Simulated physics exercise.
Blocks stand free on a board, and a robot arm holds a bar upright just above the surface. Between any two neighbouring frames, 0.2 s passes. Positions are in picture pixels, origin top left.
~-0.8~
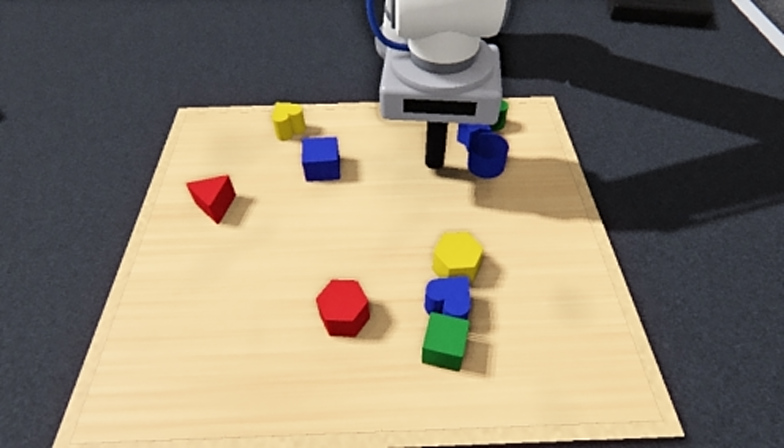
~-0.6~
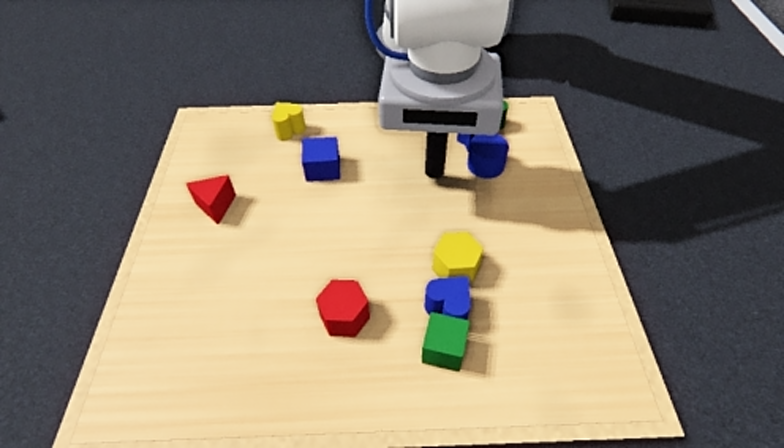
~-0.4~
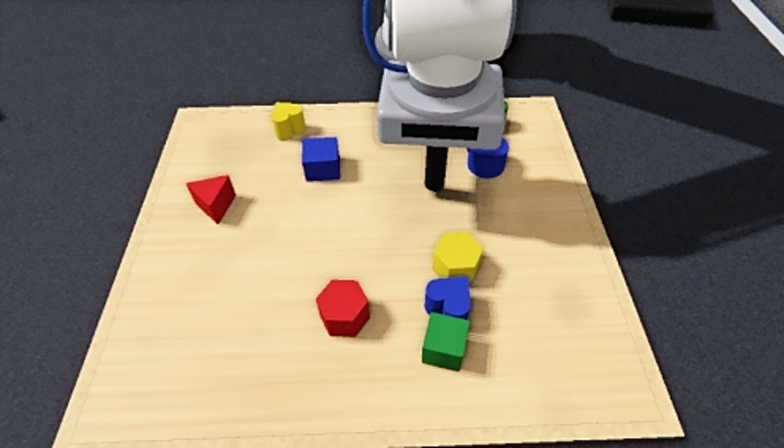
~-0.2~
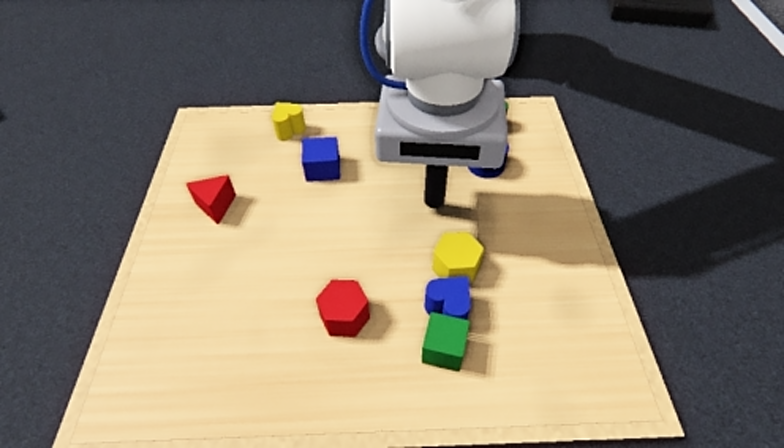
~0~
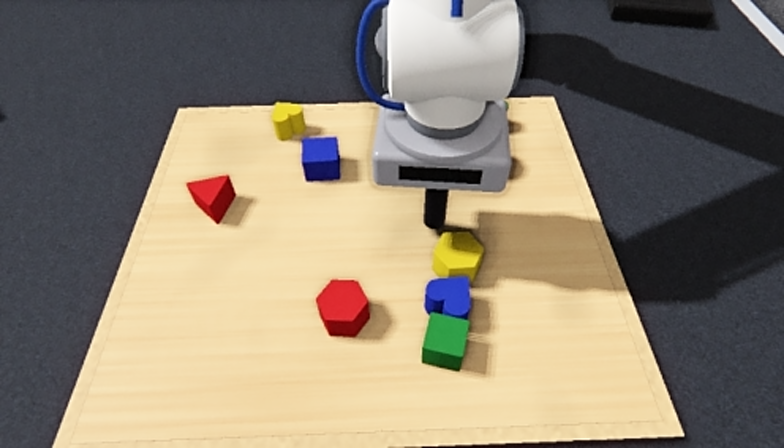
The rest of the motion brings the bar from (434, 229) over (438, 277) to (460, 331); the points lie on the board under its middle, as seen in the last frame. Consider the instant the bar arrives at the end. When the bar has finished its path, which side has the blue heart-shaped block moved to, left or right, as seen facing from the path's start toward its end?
The shift is leftward.
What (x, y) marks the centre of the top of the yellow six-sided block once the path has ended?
The yellow six-sided block ends near (484, 275).
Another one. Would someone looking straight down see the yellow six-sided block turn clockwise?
Short answer: No.
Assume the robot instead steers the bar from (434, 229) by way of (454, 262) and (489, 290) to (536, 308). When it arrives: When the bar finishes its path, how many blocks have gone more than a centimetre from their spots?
I reckon the push displaces three or more of the blocks by more than 1 cm.
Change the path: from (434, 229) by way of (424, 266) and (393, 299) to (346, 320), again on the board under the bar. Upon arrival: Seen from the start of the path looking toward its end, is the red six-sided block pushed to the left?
No, it doesn't check out.
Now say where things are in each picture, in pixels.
The first picture shows tip of the bar (435, 163), middles of tops, green square piece (446, 334), blue heart-shaped block (451, 293), yellow six-sided block (459, 249).
The second picture shows bar (435, 172), nothing pushed.
The third picture shows bar (434, 185), nothing pushed.
The fourth picture shows bar (434, 201), nothing pushed.
The fifth picture shows bar (434, 221), green square piece (446, 334), blue heart-shaped block (451, 293), yellow six-sided block (459, 249).
The first path, step by step. One third of the way, bar (436, 253); blue heart-shaped block (456, 296), turned 15° clockwise; yellow six-sided block (468, 260), turned 25° anticlockwise.
Two thirds of the way, bar (445, 289); green square piece (445, 343), turned 15° clockwise; blue heart-shaped block (467, 307), turned 35° clockwise; yellow six-sided block (482, 273), turned 80° anticlockwise.
At the end, bar (462, 325); green square piece (445, 346), turned 25° clockwise; blue heart-shaped block (496, 339); yellow six-sided block (484, 275), turned 90° anticlockwise.
